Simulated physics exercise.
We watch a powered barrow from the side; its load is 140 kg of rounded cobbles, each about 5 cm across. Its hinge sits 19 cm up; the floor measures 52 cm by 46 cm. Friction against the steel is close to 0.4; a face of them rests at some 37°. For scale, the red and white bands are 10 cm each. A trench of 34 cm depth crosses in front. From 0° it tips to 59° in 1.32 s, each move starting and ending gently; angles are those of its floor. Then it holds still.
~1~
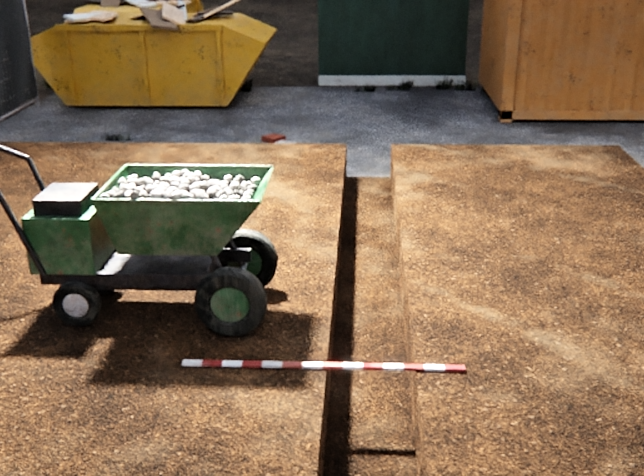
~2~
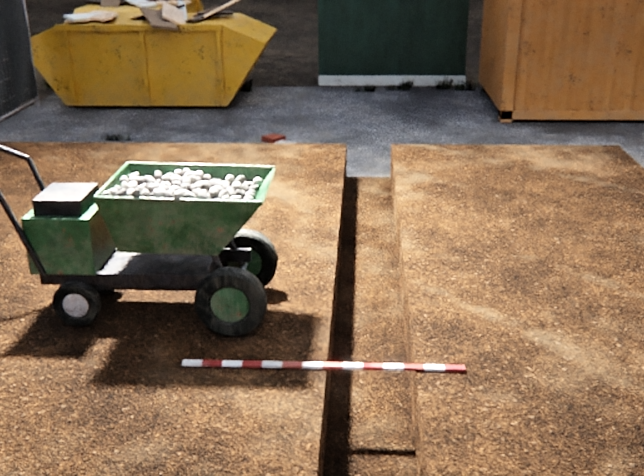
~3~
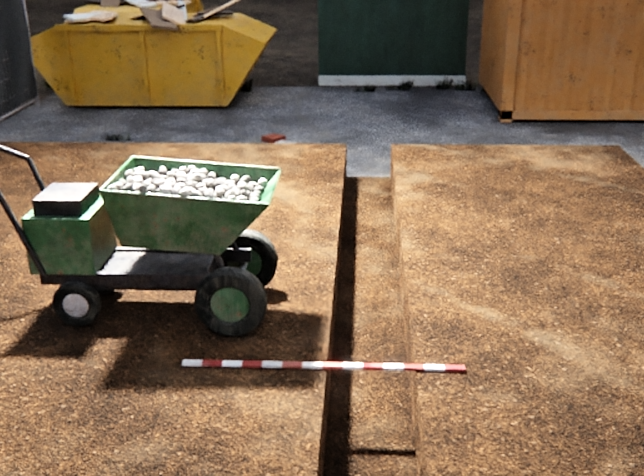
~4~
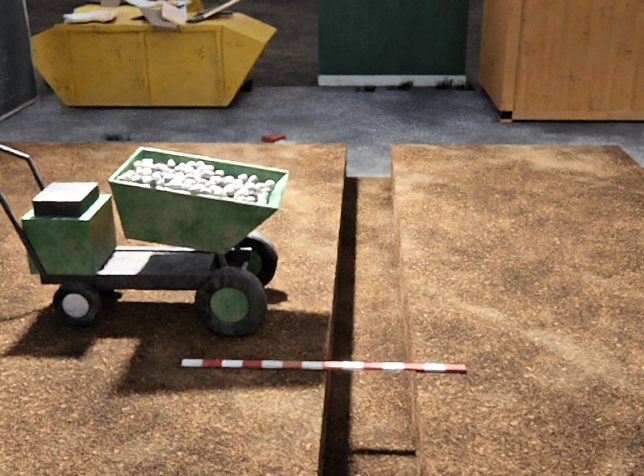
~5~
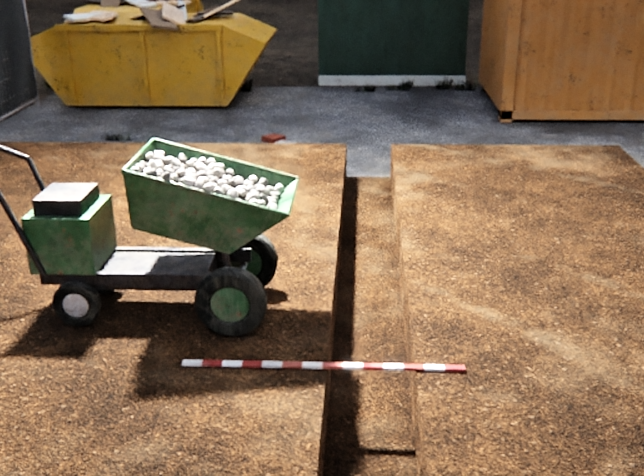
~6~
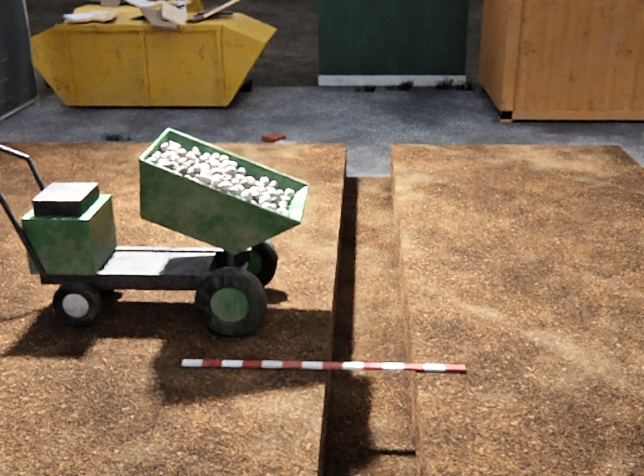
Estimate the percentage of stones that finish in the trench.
Close to 68 in a hundred.
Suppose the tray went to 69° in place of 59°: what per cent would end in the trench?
Then about 95 per cent.
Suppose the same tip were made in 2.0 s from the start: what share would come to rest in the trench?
In that case some 70 per cent.
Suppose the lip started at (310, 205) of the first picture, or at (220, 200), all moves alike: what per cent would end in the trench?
First some 35, then 60 per cent.
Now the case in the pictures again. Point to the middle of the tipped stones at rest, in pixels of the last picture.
Around (375, 356).
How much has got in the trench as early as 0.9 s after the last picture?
About 15 per cent by then.
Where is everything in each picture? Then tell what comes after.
Lip at (260, 202), floor tilted 0°, highest stones at (175, 181), in the first picture.
Lip at (262, 203), floor tilted 1°, highest stones at (168, 179), in the second picture.
The tray is at 4°, its lip at (268, 205); the top of the load is at (159, 177), in the third picture.
The tray is at 9°, its lip at (278, 209); the top of the load is at (149, 169), in the fourth picture.
The tray is at 15°, its lip at (289, 215); the top of the load is at (160, 161), in the fifth picture.
The tray is at 22°, its lip at (301, 223); the top of the load is at (171, 153), in the sixth picture.
Then, 0.4 s after the last picture the floor is at 50°, 100 % in the tray; the foremost stones are at (326, 244).
Then, 0.9 s after the last picture the floor is at 59°, 84 % in the tray, 15 % in the trench; the foremost stones are at (406, 341).
Then, 1.2 s after the last picture the floor is at 59°, 60 % in the tray, 38 % in the trench, 2 % past the trench; the foremost stones are at (447, 306).
Then, 3.2 s after the last picture the floor is at 59°, 30 % in the tray, 68 % in the trench, 2 % past the trench; the foremost stones are at (475, 309).
